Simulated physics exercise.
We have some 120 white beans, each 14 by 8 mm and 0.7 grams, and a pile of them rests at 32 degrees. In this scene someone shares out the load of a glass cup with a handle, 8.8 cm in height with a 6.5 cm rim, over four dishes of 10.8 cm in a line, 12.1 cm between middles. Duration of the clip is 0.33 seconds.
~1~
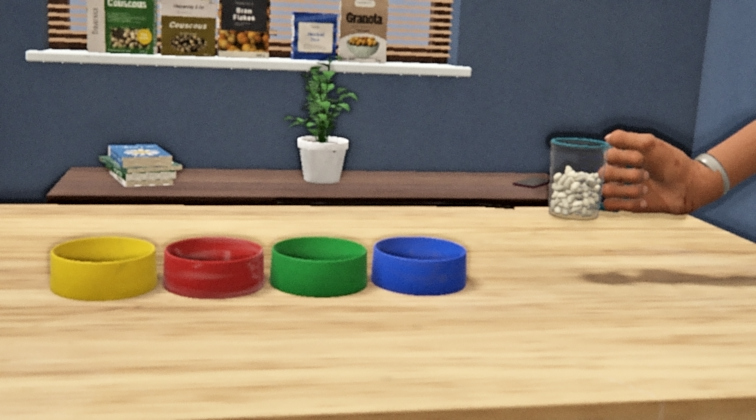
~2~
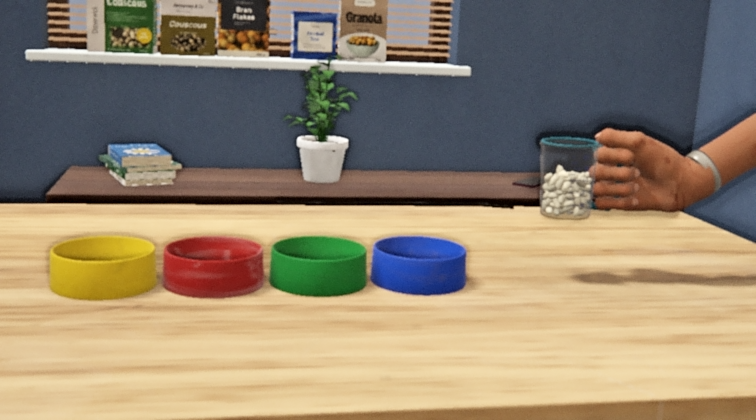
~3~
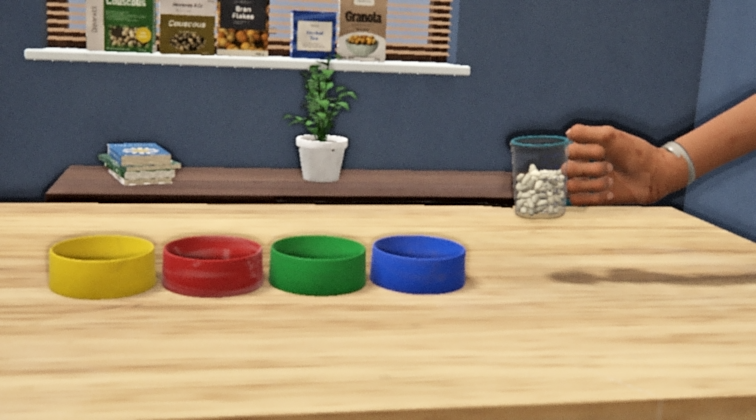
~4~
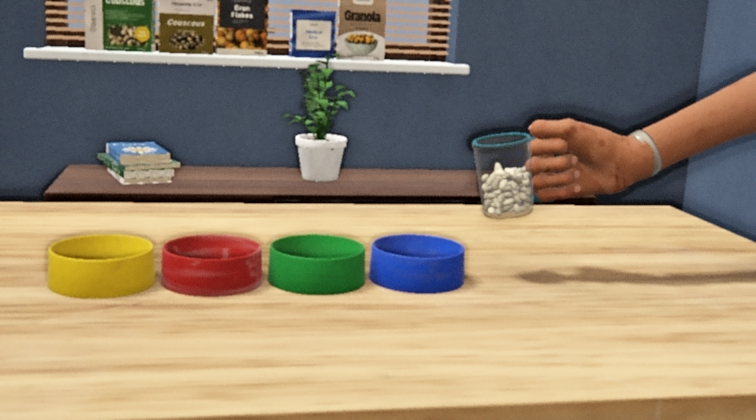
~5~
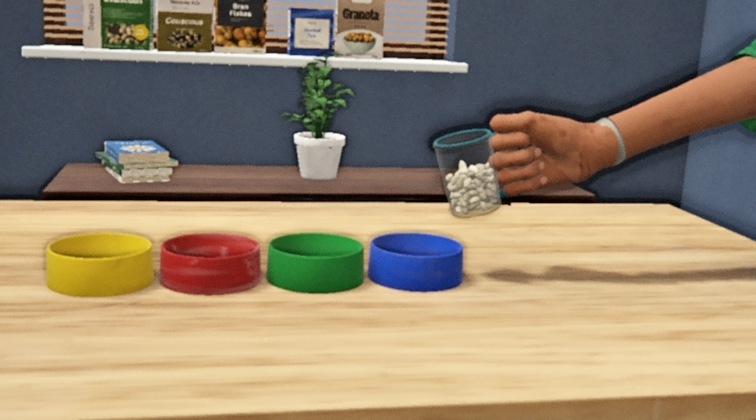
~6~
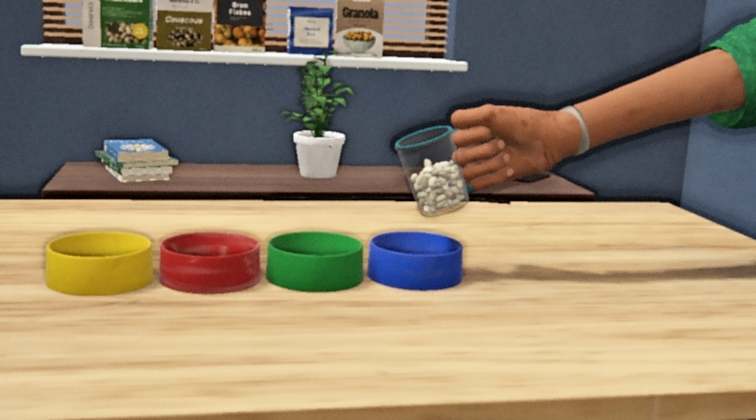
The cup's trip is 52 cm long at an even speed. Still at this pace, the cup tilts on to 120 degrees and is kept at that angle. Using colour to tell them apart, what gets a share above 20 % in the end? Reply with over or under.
Red dish under, blue dish under, green dish under, yellow dish over, counter under.
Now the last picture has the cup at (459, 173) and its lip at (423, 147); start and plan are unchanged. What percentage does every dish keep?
Dish by dish: Red 0 per cent, blue 0 per cent, green 0 per cent, yellow 100 per cent.
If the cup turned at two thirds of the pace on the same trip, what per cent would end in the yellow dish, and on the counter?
Yellow 100; counter 0.
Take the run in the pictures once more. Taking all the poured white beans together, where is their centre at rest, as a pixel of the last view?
Near (86, 267).
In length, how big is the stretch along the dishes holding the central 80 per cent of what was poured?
I'd put it near 5 cm.
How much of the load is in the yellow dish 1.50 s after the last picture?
90 % so far.
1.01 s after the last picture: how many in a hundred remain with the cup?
About 100 percent of the load.
Then, 0.61 s after the last picture, tilt 68 degrees; cup holds 100 %.
Then, 1.01 s after the last picture, tilt 98 degrees; cup holds 100 %.
Then, 1.50 s after the last picture, tilt 120 degrees; cup holds 10 %, yellow 90 %.
In the end, red 0 %, blue 0 %, green 0 %, yellow 100 %, counter 0 %.
